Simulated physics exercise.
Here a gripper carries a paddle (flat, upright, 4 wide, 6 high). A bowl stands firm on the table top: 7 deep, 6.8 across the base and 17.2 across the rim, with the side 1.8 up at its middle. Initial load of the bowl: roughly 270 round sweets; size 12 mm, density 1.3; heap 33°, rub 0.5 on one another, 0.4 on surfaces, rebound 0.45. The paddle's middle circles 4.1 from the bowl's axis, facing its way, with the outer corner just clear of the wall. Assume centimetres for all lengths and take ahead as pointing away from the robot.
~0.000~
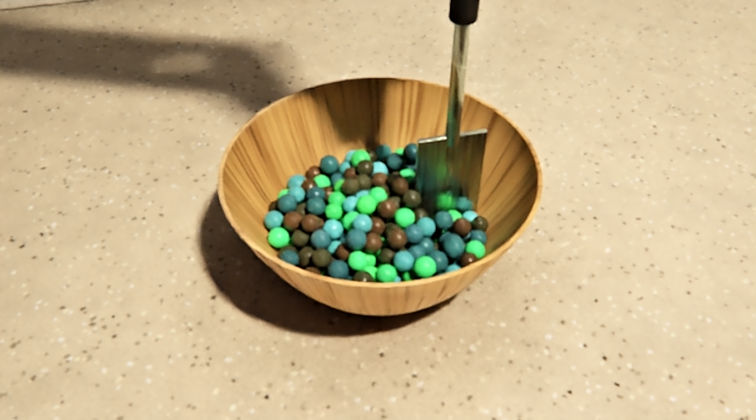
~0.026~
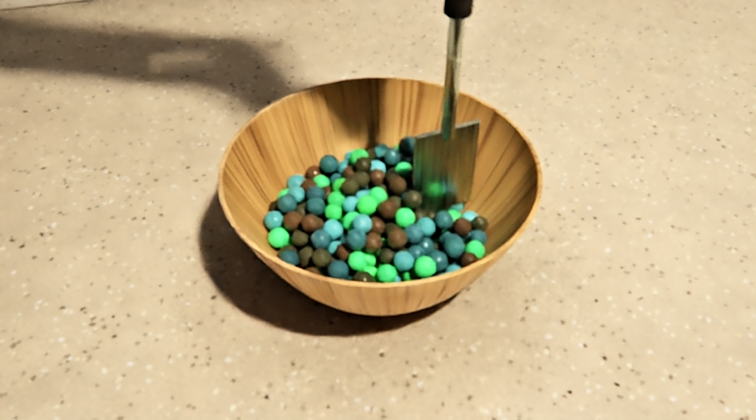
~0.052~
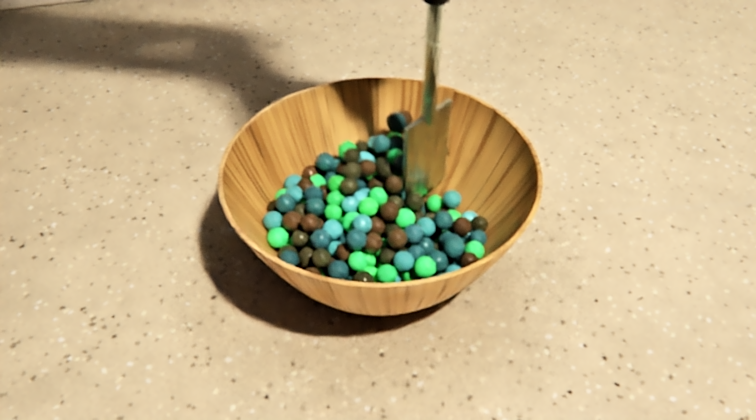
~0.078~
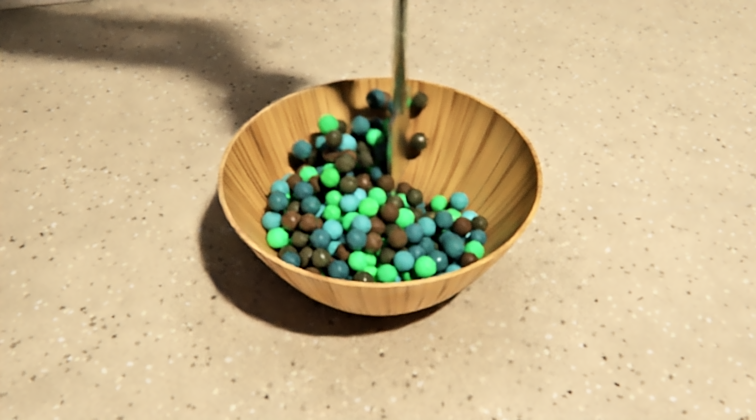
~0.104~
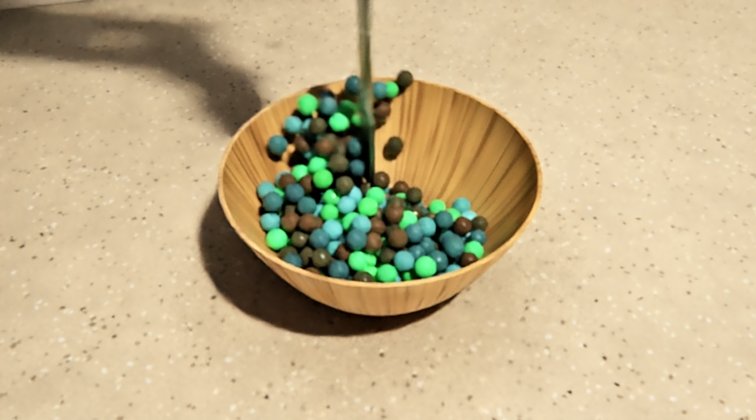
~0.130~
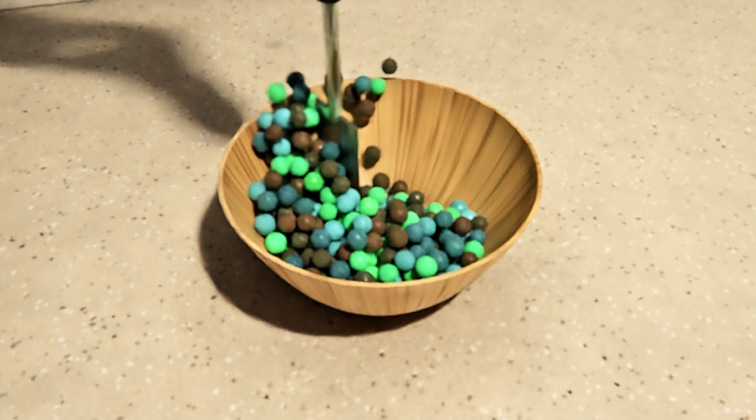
A flat metal paddle on a thin rod starts at the right side of a wooden bowl of green, blue and brown balls, then sweeps leftward around the back. The balls bunch up ahead of it, climbing into a heap against the back-left wall, with a few lifting above the rim.
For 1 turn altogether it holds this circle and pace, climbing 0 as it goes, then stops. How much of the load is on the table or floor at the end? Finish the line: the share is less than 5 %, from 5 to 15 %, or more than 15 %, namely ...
The share is more than 15 %.
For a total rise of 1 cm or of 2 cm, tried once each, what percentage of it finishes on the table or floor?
Some 25 and some 20 per cent.
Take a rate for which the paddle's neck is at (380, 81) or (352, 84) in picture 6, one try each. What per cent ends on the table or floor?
Some 15 and 20 per cent respectively.
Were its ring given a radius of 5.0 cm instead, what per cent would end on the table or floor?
Roughly 15 percent, I'd expect.
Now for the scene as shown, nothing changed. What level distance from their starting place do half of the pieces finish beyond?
About 8 centimetres.
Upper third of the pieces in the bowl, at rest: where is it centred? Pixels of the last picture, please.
Around (383, 158).
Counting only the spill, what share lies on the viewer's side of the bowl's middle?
Around 60 percent of it.
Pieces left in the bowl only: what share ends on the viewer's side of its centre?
I'd put it at roughly 30 per cent.
By 0.22 s, 205° round, highest piece 11 above the table; 250 in the bowl, 17 in flight or on the tool.
By 0.30 s, 294° round, highest piece 11 above the table; 223 in the bowl, 9 on the table or floor, 35 in flight or on the tool.
By 0.54 s, 0° round, highest piece 6 above the table; 198 in the bowl, 68 on the table or floor, 1 in flight or on the tool.
By 1.24 s, 0° round, highest piece 6 above the table; 198 in the bowl, 69 on the table or floor.
Final count, 198 in the bowl, 69 on the table or floor. That is 26 % on the table or floor.
